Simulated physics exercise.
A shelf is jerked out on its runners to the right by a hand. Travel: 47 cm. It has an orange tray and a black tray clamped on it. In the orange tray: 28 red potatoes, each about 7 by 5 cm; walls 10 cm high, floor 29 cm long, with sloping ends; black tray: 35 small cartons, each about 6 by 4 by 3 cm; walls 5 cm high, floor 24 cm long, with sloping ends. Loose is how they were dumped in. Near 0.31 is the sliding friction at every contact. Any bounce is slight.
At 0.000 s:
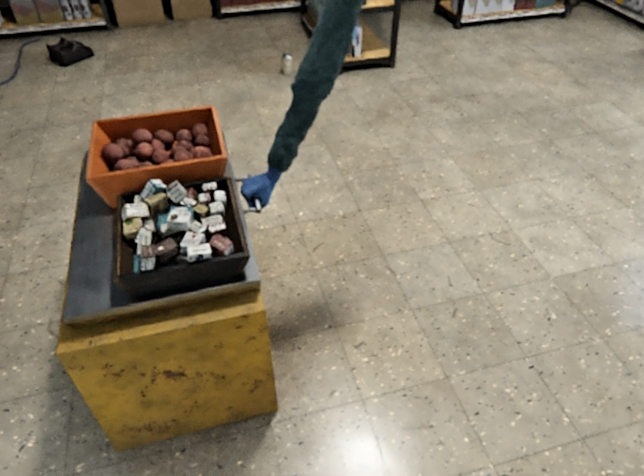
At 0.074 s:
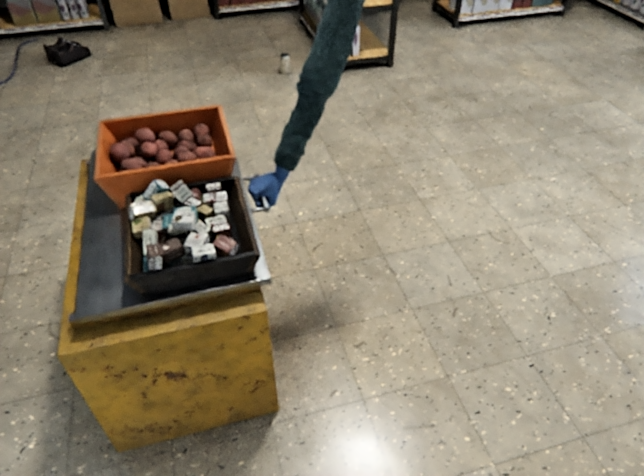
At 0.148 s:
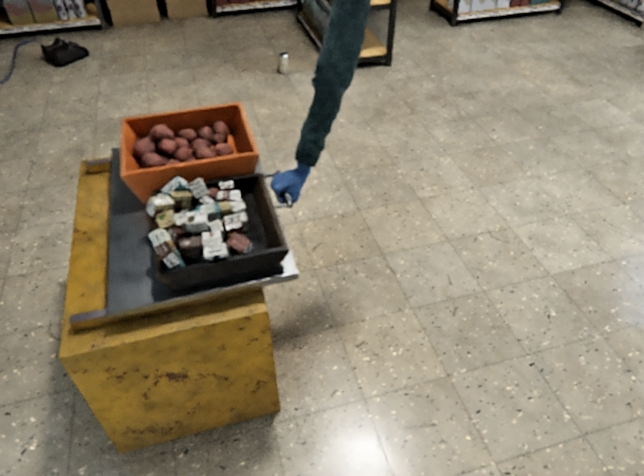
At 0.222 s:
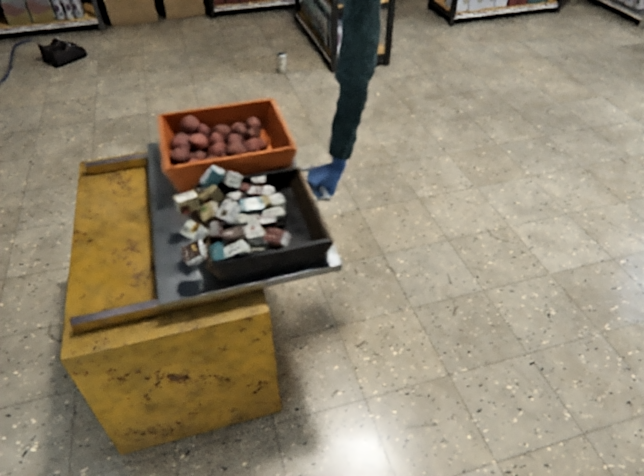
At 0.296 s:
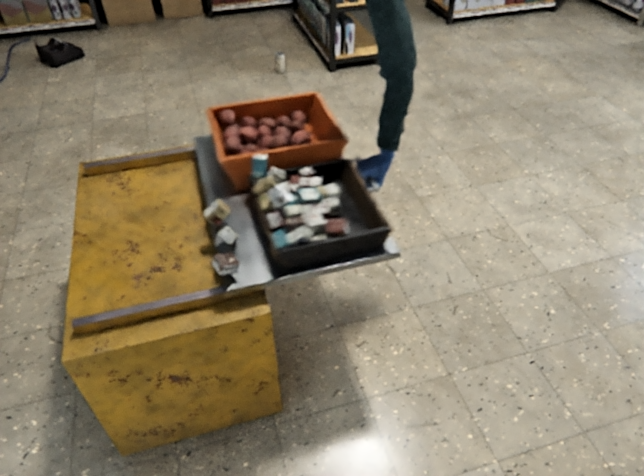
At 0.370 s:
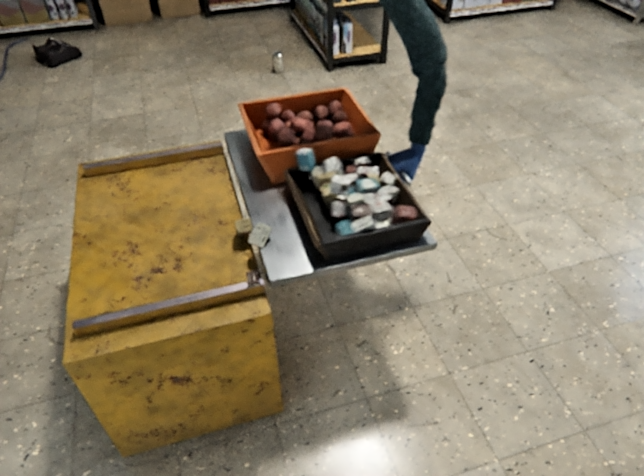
The footage shows a gloved hand pulling a shelf rightward off a yellow cabinet, carrying an orange tray of reddish potatoes and a black tray of small cartons, as a few cartons leave the black tray on its left side.
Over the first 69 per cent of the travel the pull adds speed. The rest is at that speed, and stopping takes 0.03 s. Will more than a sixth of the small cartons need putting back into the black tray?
Yes.
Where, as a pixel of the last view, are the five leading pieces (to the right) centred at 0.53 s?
(424, 171).
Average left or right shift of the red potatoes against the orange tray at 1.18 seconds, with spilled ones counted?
Mean shift: Around 4 cm, rightward.
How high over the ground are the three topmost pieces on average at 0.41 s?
Close to 68 cm up.
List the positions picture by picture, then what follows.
In the first picture (we follow the rim corner now nearest the camera), black tray at (118, 278); orange tray at (90, 177); shelf out by 0 cm; nothing out yet.
The second picture shows black tray at (129, 277); orange tray at (99, 176); shelf out by 2 cm.
The third picture shows black tray at (161, 273); orange tray at (125, 173); shelf out by 9 cm.
The fourth picture shows black tray at (211, 264); orange tray at (167, 168); shelf out by 20 cm; 3 out, the lowest carton at (194, 232).
The fifth picture shows black tray at (277, 251); orange tray at (224, 159); shelf out by 36 cm; 3 out, the lowest carton at (229, 235).
The sixth picture shows black tray at (319, 243); orange tray at (261, 153); shelf out by 47 cm; 3 out, the lowest carton at (254, 283).
After 0.41 s, 0 of 28 out of the orange tray and 3 of 35 out of the black tray.
After 0.53 s, 0 of 28 out of the orange tray and 9 of 35 out of the black tray.
After 0.75 s, 1 of 28 out of the orange tray and 13 of 35 out of the black tray.
Outcome (at 1.18 s), 1 of 28 out of the orange tray and 14 of 35 out of the black tray. Asked share, 14 of 35, 40 per cent.
